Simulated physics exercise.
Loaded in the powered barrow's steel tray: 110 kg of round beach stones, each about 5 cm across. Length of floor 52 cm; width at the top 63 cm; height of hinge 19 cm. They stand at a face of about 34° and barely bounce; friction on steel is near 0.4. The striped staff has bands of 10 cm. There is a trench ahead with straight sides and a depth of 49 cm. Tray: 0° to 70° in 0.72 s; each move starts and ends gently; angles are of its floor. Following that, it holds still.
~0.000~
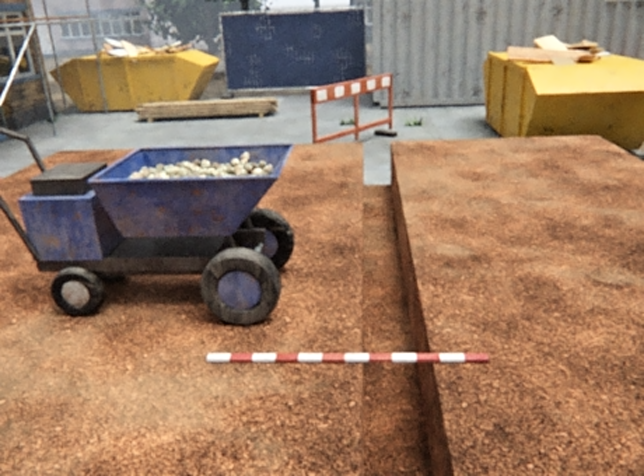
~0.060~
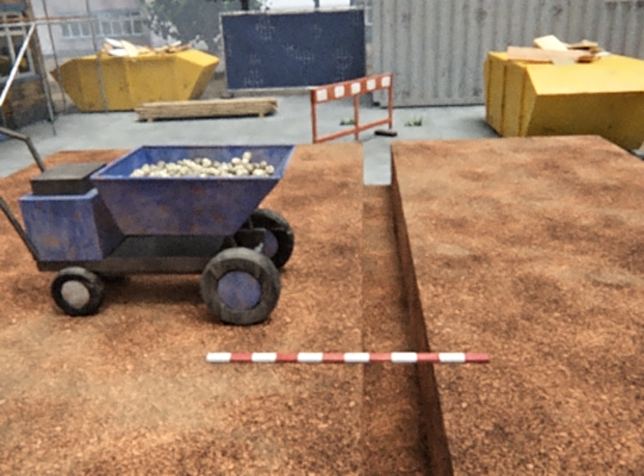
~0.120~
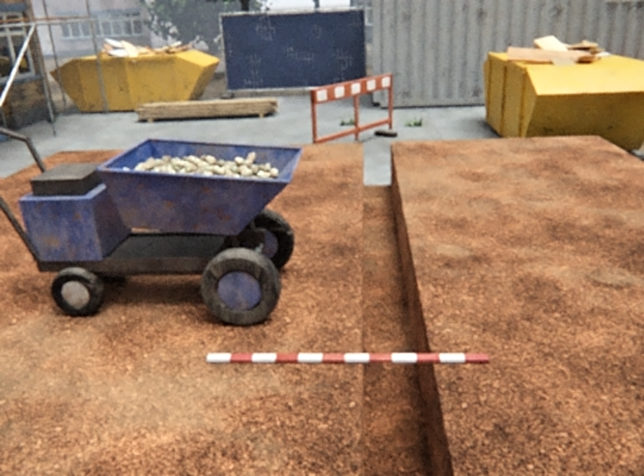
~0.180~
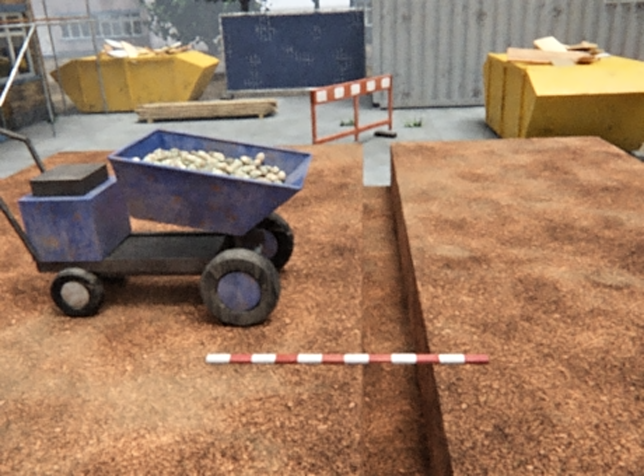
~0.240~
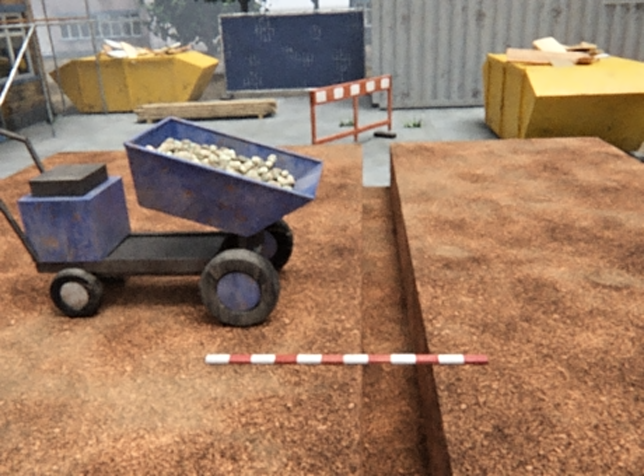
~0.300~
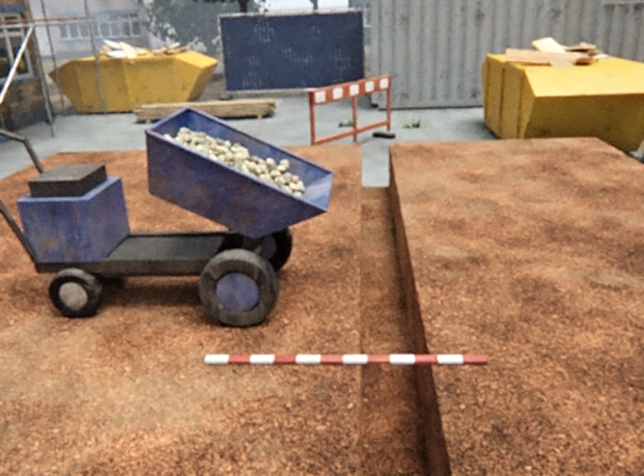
The video shows a blue powered barrow loaded with pale stones standing on reddish-brown ground beside a narrow trench, its wheels still, as the tray gradually tilts, its left end rising and its right lip lowering.
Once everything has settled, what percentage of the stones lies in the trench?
I would say 67 percent.
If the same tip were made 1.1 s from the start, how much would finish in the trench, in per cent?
75 per cent.
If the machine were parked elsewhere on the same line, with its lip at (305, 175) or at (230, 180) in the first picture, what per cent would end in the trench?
Some 30 and some 85 per cent, in that order.
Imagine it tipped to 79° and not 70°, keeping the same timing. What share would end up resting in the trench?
In that case some 85 per cent.
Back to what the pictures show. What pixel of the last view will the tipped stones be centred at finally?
Middle at around (404, 357), I'd say.
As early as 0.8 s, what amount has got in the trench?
About 30 per cent by then.
After 0.5 s the floor is at 59°; 100 % in the tray; the foremost stones are at (348, 248).
After 0.8 s the floor is at 70°; 67 % in the tray, 30 % in the trench, 3 % past the trench; the foremost stones are at (429, 291).
After 1.2 s the floor is at 70°; 13 % in the tray, 54 % in the trench, 33 % past the trench; the foremost stones are at (584, 301).
After 3.1 s the floor is at 70°; 0 % in the tray, 67 % in the trench, 33 % past the trench; the foremost stones are past the picture's edge.
